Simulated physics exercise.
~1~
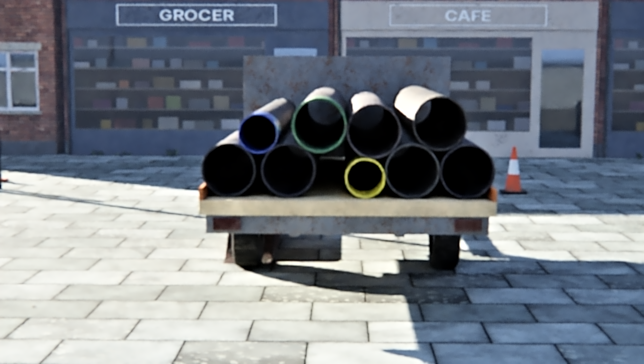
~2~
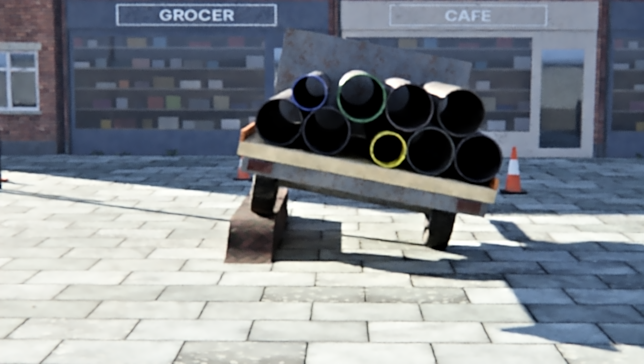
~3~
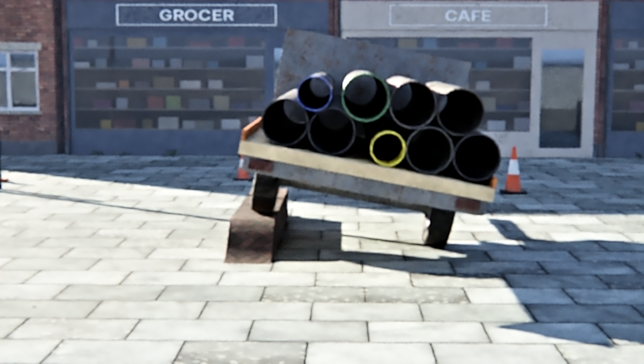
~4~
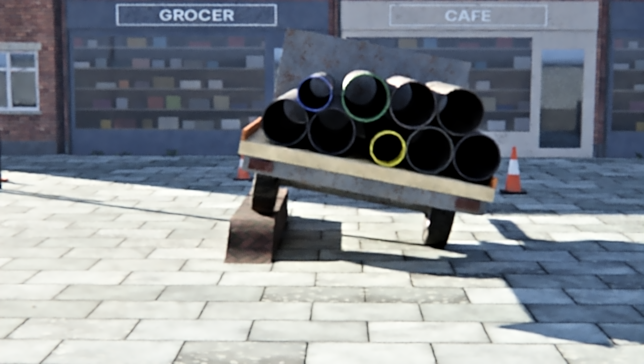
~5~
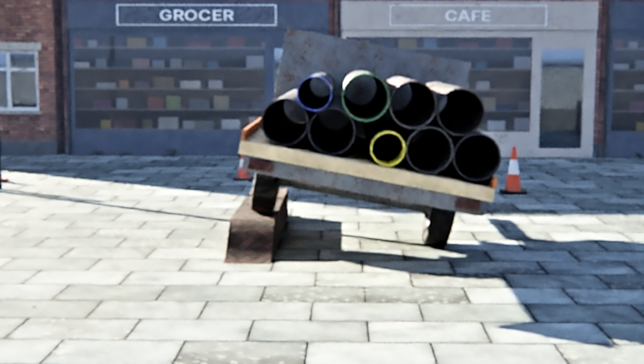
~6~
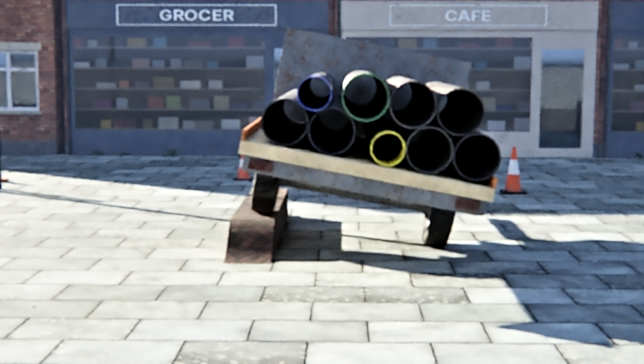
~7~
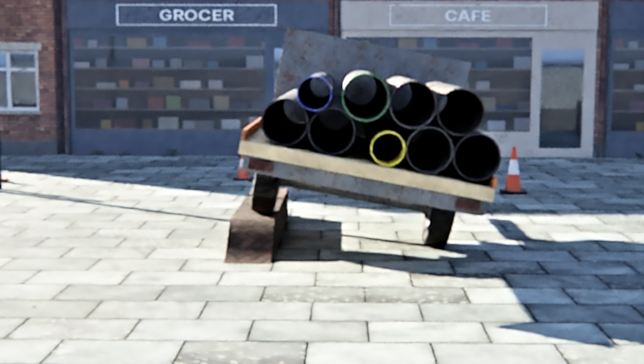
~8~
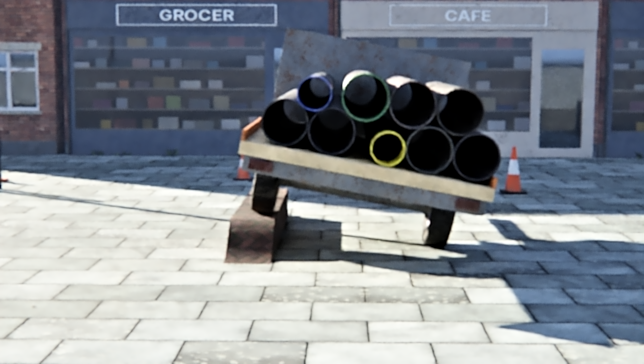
Trailer stacked with dark pipes tilting right as its left wheel mounts a raised block, the load shifting slightly but staying aboard.
